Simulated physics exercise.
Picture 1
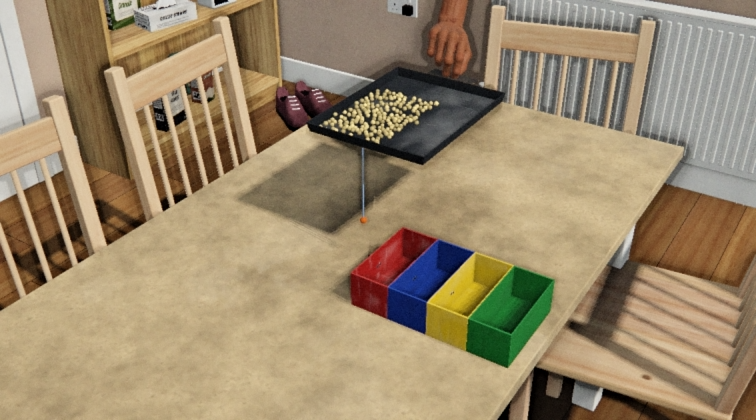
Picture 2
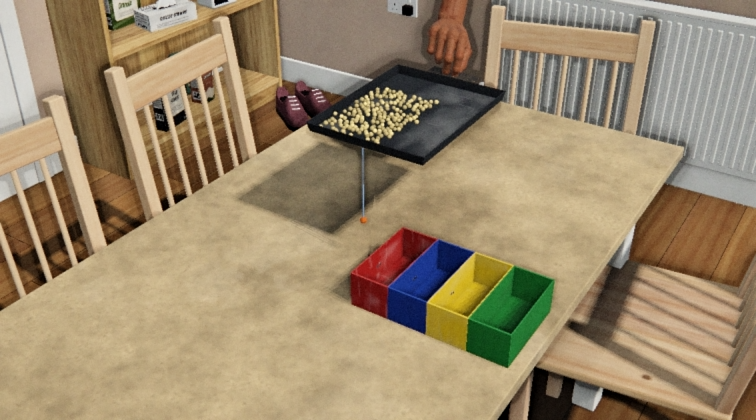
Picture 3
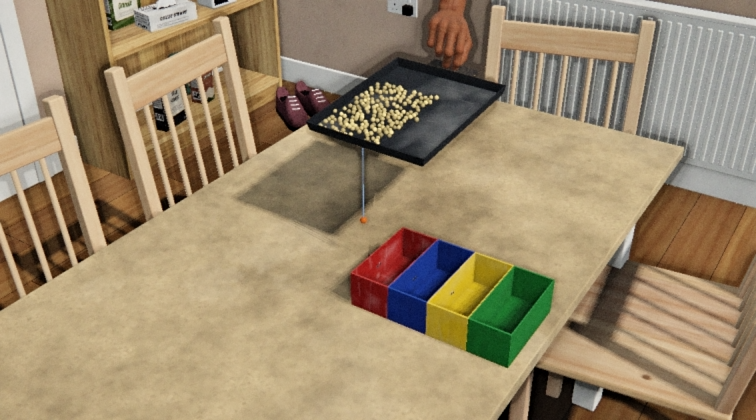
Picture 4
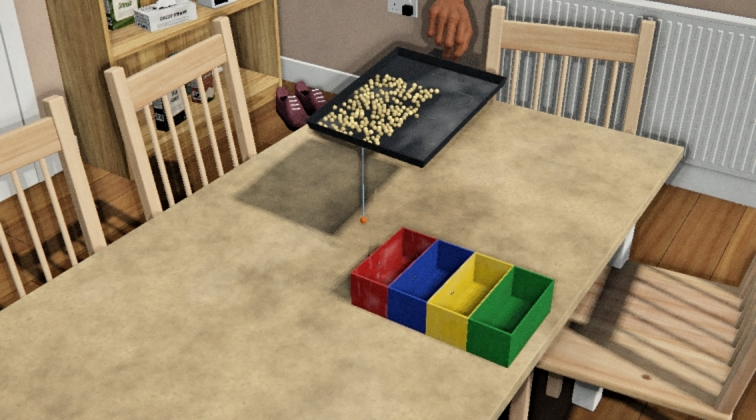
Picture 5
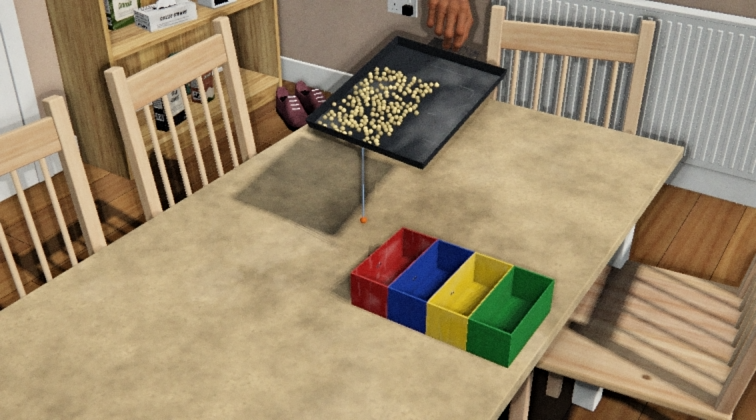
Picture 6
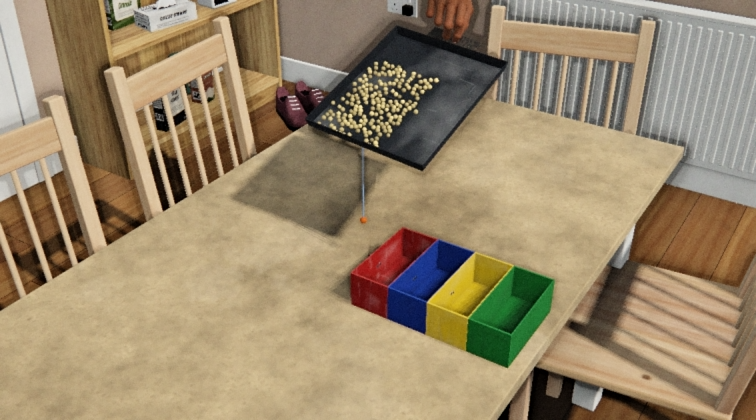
A dark rimmed tray of soya beans stayed level at first above a table, then was gradually tipped by a hand at its far side towards a box of red, blue, yellow and green cells.
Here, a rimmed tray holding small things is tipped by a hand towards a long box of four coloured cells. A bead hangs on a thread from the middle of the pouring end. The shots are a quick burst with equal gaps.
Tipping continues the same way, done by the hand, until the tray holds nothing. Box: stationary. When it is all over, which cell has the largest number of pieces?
The red cell.
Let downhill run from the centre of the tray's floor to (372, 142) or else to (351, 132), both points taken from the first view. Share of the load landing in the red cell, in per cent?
Respectively close to 10 and 0 in a hundred.
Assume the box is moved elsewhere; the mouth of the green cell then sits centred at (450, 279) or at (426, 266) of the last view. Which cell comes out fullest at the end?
So the first one goes to yellow and the second to the yellow cell.
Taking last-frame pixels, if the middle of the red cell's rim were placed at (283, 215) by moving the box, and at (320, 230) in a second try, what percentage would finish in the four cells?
You'd get about 60 per cent first and about 100 per cent second.
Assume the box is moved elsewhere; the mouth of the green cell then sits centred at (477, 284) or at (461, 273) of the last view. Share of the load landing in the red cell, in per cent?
Trial 1 near 20 percent, trial 2 near 10 percent.
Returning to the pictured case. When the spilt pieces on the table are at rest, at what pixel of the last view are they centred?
Somewhere near (352, 280), I think.
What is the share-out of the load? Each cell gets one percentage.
Red cell 70 %, blue cell 10 %, yellow cell 0 %, green cell 0 %.
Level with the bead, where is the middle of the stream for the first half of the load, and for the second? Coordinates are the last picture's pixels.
The first part passes (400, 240); everything after passes (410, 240).
Shortly afterwards, tray tipped steeply; the bulk on the tray; a little in the red cell; only a few in the blue cell; a little falling or outside the box.
Next, tray tipped past a quarter turn; a little on the tray; near half in the red cell; a little in the blue cell; near a third falling or outside the box.
Some moments later, tray tipped past a quarter turn; near two thirds in the red cell; a little in the blue cell; near a quarter falling or outside the box.
In the end, tray tipped past a quarter turn; near two thirds in the red cell; a little in the blue cell; none at all in the green cell; none at all in the yellow cell; near a quarter outside the box.
